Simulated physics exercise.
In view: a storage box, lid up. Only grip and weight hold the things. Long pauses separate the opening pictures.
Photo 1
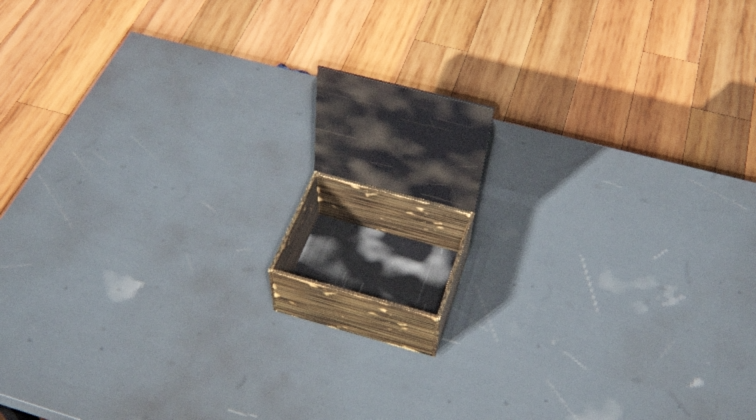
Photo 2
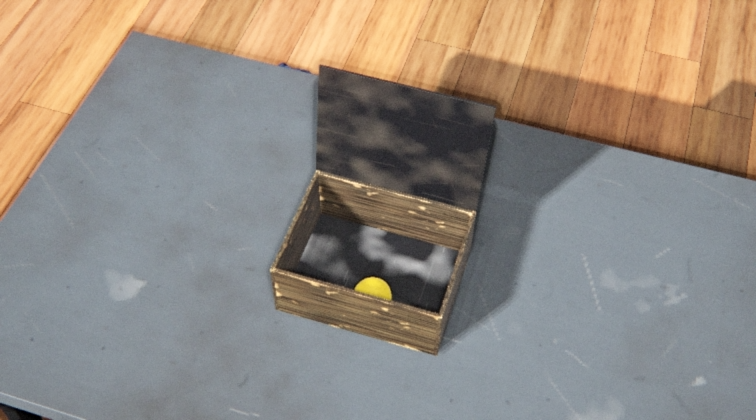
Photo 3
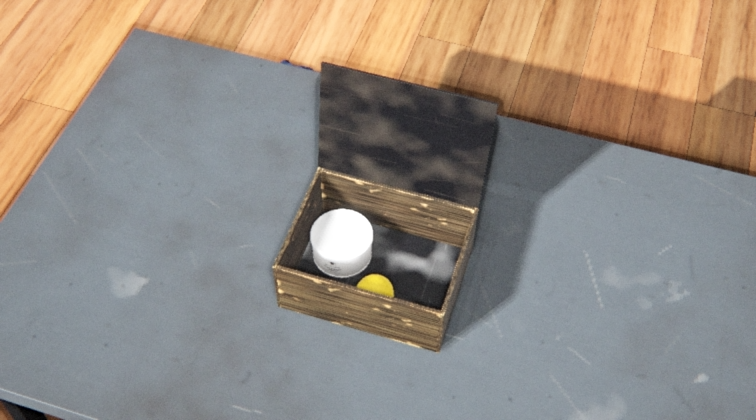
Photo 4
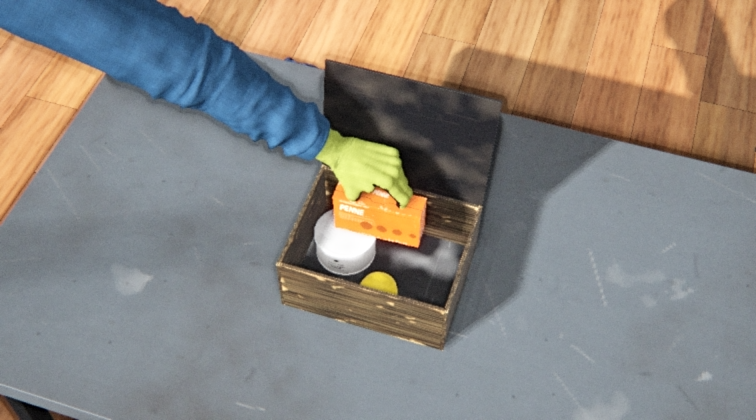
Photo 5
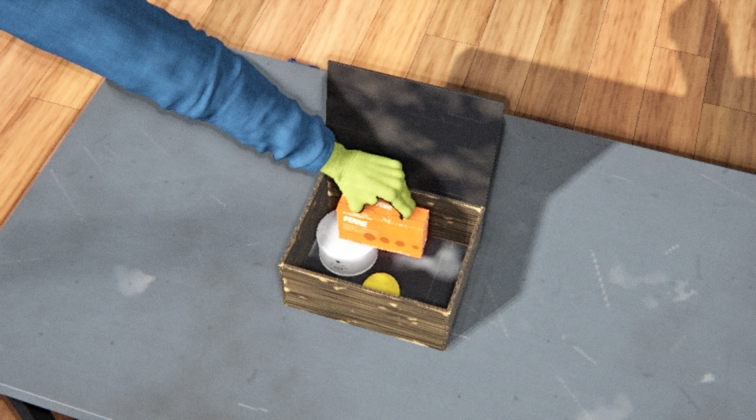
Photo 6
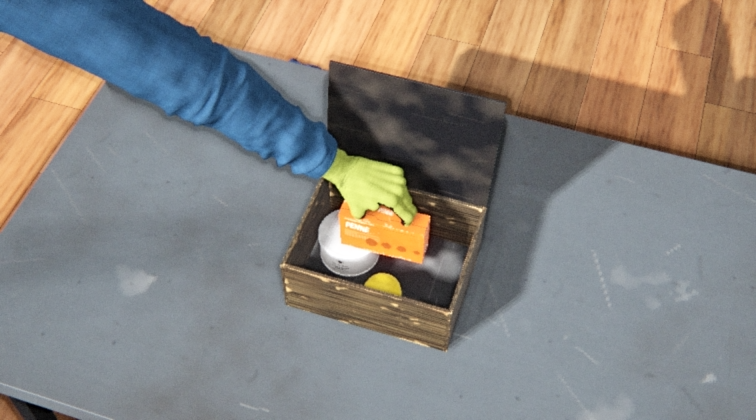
In an open wooden box on a gray table, a yellow object appeared, then a white tub, and a green-gloved hand lowered an orange packet slightly into the box beside the tub.
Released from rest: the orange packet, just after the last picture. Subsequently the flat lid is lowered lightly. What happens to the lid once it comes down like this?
The lid is stopped short of the rim.
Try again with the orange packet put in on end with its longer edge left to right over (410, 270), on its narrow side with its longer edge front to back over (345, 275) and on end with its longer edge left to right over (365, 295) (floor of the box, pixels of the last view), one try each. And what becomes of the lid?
Try 1: Lid stays raised; try 2: Lid stays raised; try 3: Lid goes down.
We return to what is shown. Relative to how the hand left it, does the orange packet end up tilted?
Observation: It tilts over.
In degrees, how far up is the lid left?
Close to 25 degrees.
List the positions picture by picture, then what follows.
In the first frame, the last thing is not in view yet.
In the second frame, the last thing is not in view yet.
In the third frame, the last thing is not in view yet; white tub (342, 244).
The fourth frame shows on its way; orange packet (380, 213); white tub (346, 241).
The fifth frame shows on its way; orange packet (383, 225); white tub (348, 242).
The sixth frame shows in place under the hand; orange packet (384, 230); white tub (350, 243).
Then, 1.20 s later than the last frame, lid starting down; orange packet on its side near (443, 244).
Then, 1.80 s later than the last frame, lid 37° above the rim; orange packet on its side near (441, 250).
When it is over, lid 24° above the rim; lying over in the box, orange packet; the other 2 as before. End places, in pixels of the last picture, orange packet near (438, 259).
